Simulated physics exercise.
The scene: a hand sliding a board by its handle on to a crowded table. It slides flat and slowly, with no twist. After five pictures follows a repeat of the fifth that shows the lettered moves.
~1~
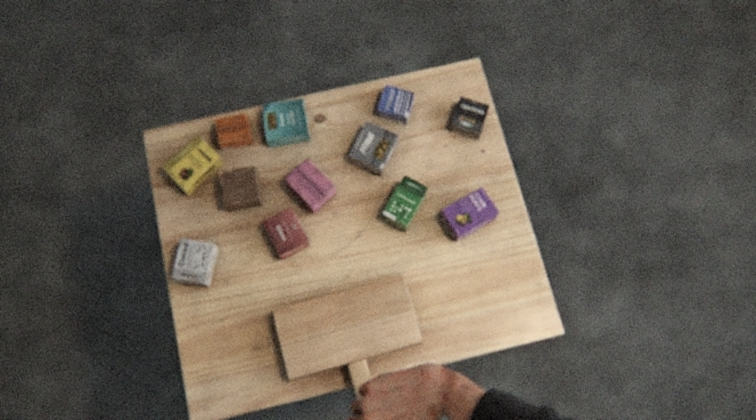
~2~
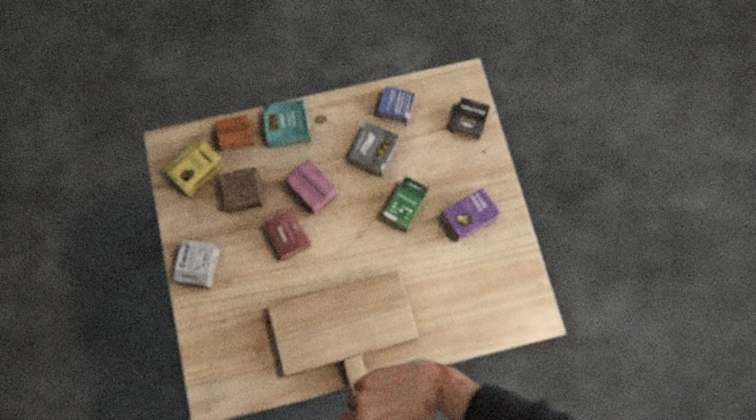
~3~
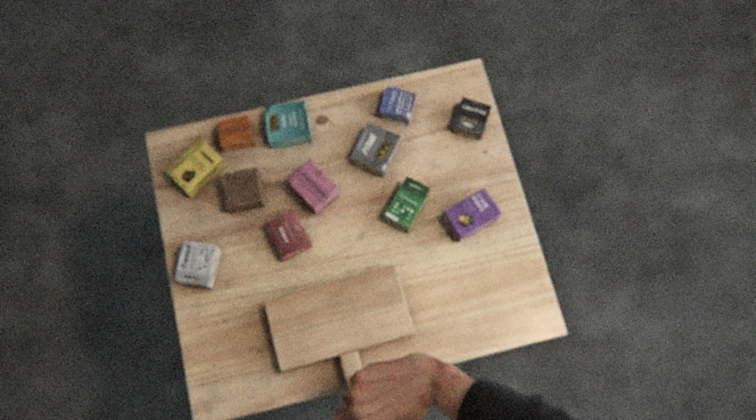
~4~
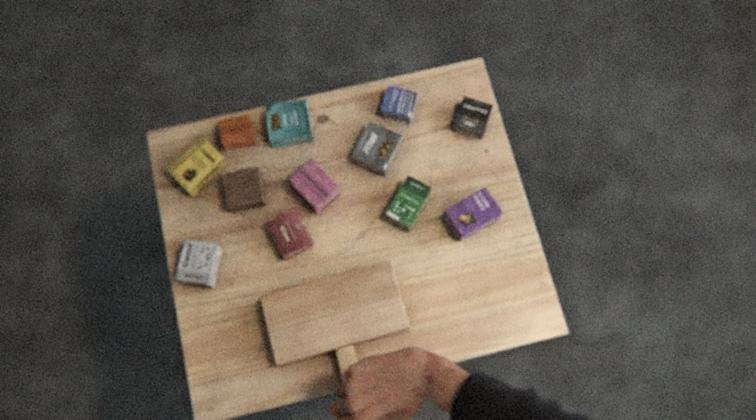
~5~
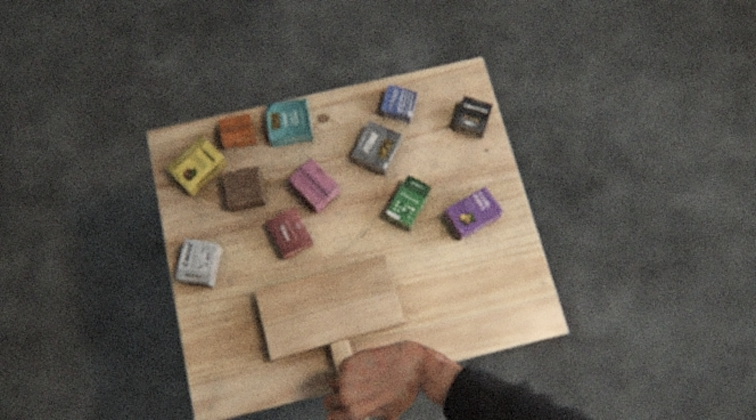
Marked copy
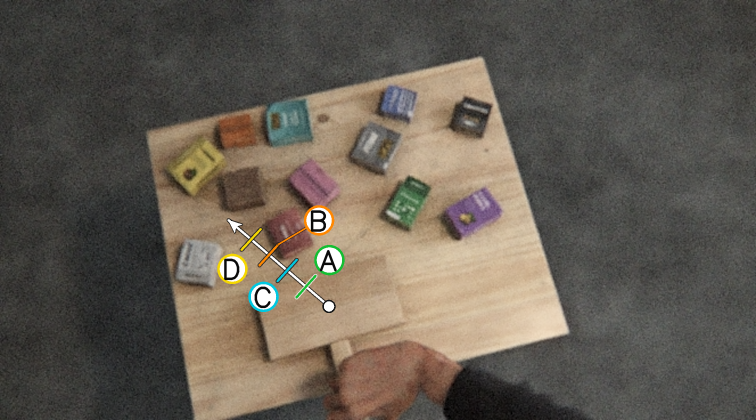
A hand in a dark sleeve slides a flat wooden board by its handle slowly up and to the left, without twisting, across the near part of a pale wooden tabletop, seen from above over a dark grey floor. Small packets lie beyond it: yellow, orange, teal, brown and white at left, pink and red centrally, blue, grey, green, purple and black rightward. The board shifts only slightly, while the packets keep their places.
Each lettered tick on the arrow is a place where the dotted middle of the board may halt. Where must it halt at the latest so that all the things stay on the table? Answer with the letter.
At D, and not beyond.
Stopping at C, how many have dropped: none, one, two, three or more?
In all, none.
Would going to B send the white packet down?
No.
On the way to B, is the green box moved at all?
By then, no.
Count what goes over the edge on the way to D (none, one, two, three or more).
In all, none.
On the marked copy, A at (306, 287); B at (269, 255); C at (287, 270); D at (251, 239); the arrow from (329, 306) to (228, 220); the white dot at (329, 306).
Following D. Soon after the start, board (301, 283); red box (290, 230); orange box (238, 132).
Later, board (273, 259); white packet (186, 260); brown block (239, 179).
In the end, board (253, 242); white packet (170, 261); brown block (235, 170); nothing has fallen.
As for the rest, A is safe but short; B is safe but short; C is safe but short.
